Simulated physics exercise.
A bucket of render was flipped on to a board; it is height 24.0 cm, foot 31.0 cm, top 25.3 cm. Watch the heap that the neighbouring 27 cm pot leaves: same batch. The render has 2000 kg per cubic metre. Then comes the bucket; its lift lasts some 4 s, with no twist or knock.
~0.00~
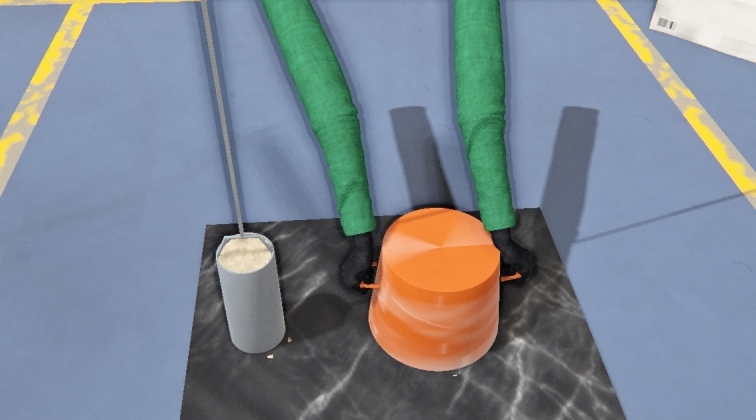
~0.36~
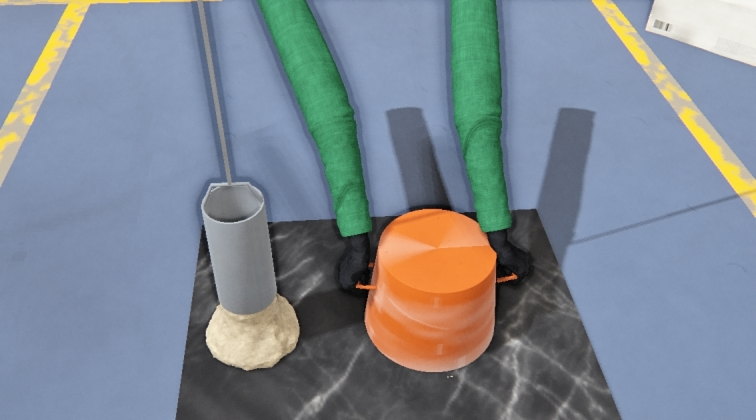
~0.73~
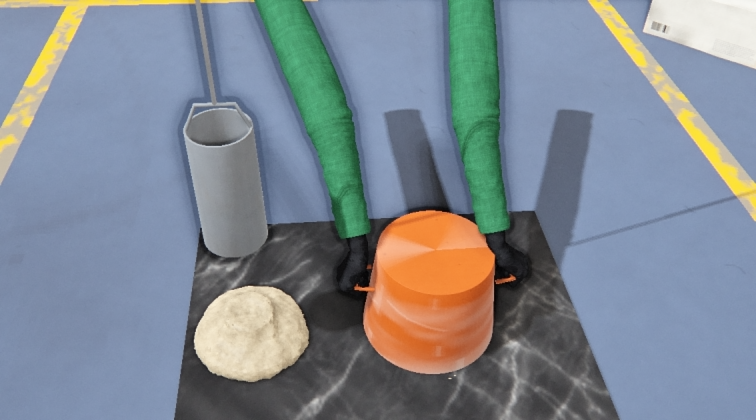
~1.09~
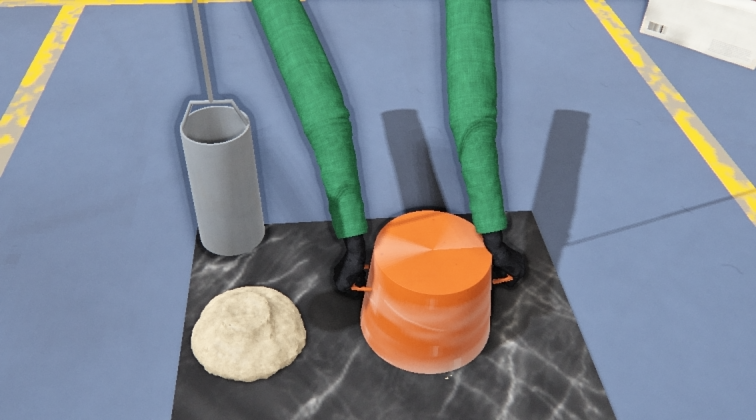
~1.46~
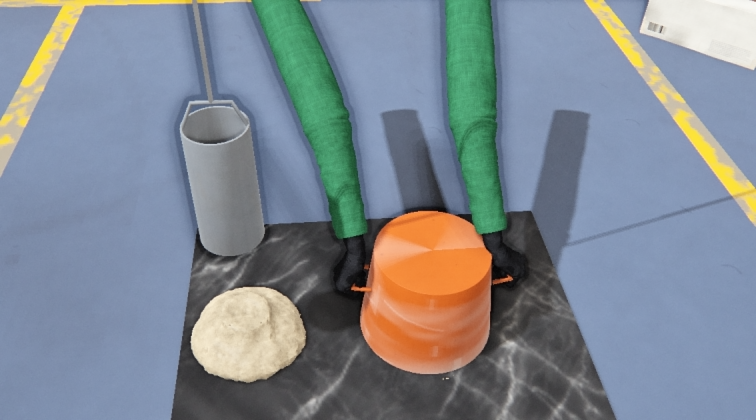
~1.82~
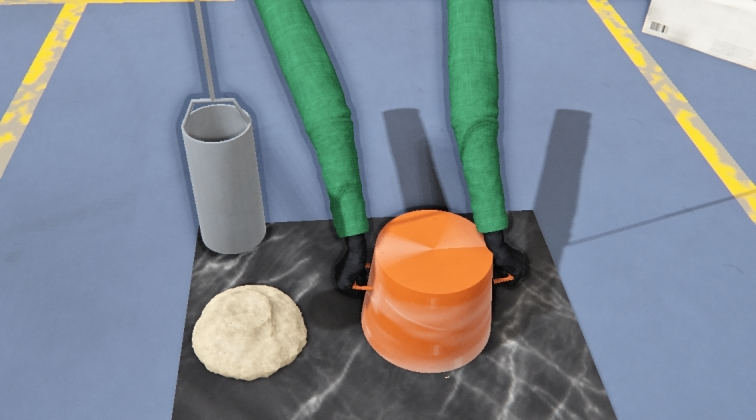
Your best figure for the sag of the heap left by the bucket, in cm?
Expect roughly 10 cm.
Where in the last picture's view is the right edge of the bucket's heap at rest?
Around (530, 334).
By 2.8 s, the bucket is up 5.4 cm; the render has come down 4.3 cm to 20 cm and is 40 cm wide.
By 3.8 s, the bucket is up 15 cm; the render has come down 10 cm to 14 cm and is 51 cm wide.
By 4.8 s, the bucket is up 24 cm; the render has come down 10 cm to 14 cm and is 51 cm wide.
By 6.0 s, the bucket is clear; the render has come down 10 cm to 14 cm and is 51 cm wide.
By 6.5 s, at rest, the bucket is clear; the render has come down 10 cm to 14 cm and is 51 cm wide.
